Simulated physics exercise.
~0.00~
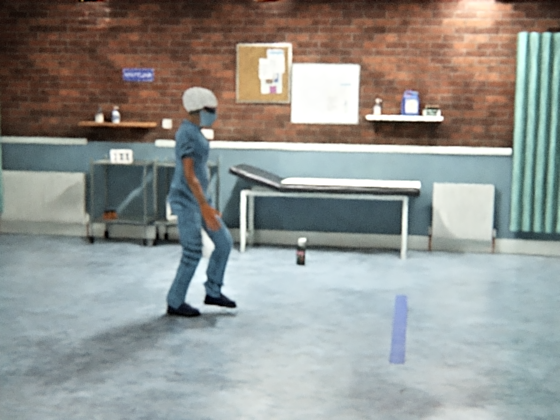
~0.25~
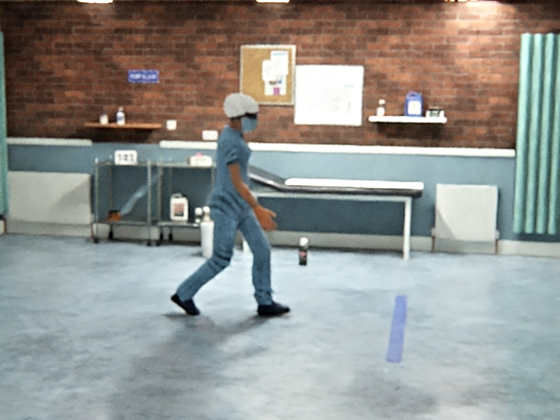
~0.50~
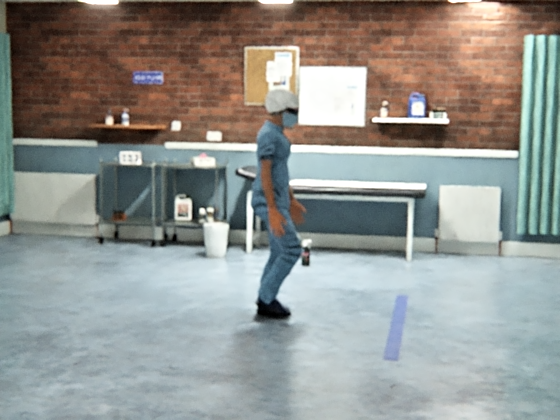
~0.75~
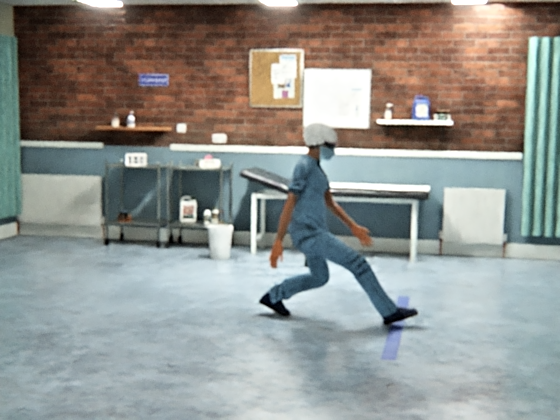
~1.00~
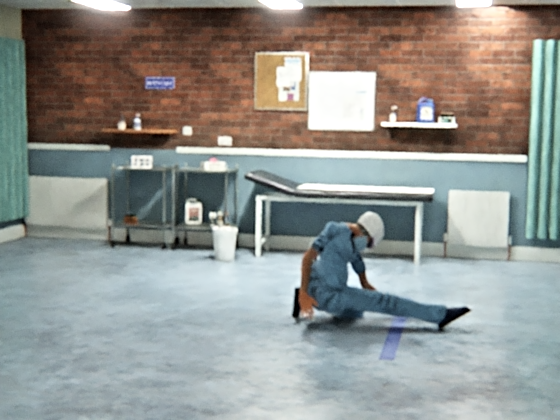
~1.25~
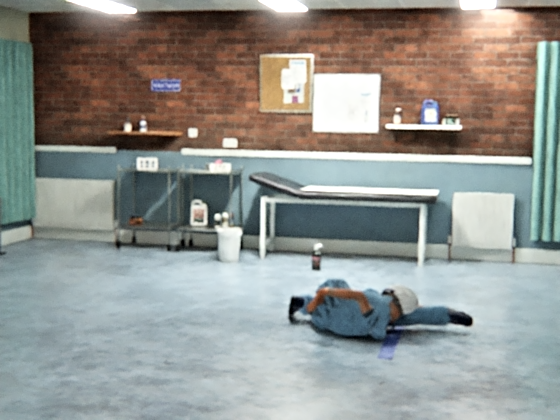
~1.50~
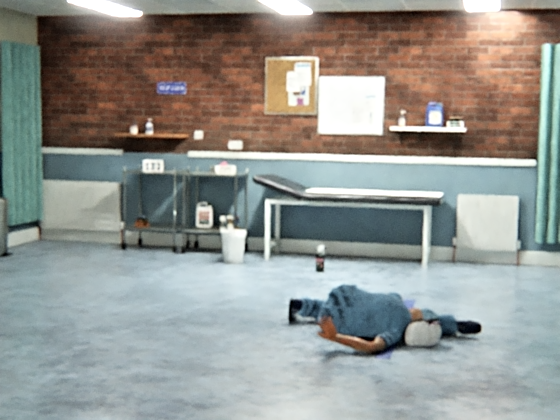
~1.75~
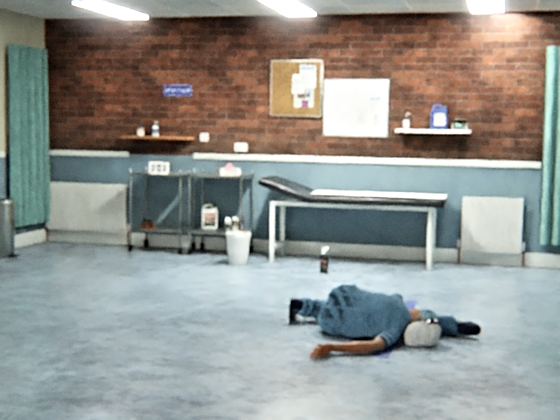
The footage shows a masked person in blue scrubs and a pale cap walking right across a clinic-like room, then lunging, dropping and folding onto the floor, where they lie still with their head across a strip of blue tape and their hips short of it.
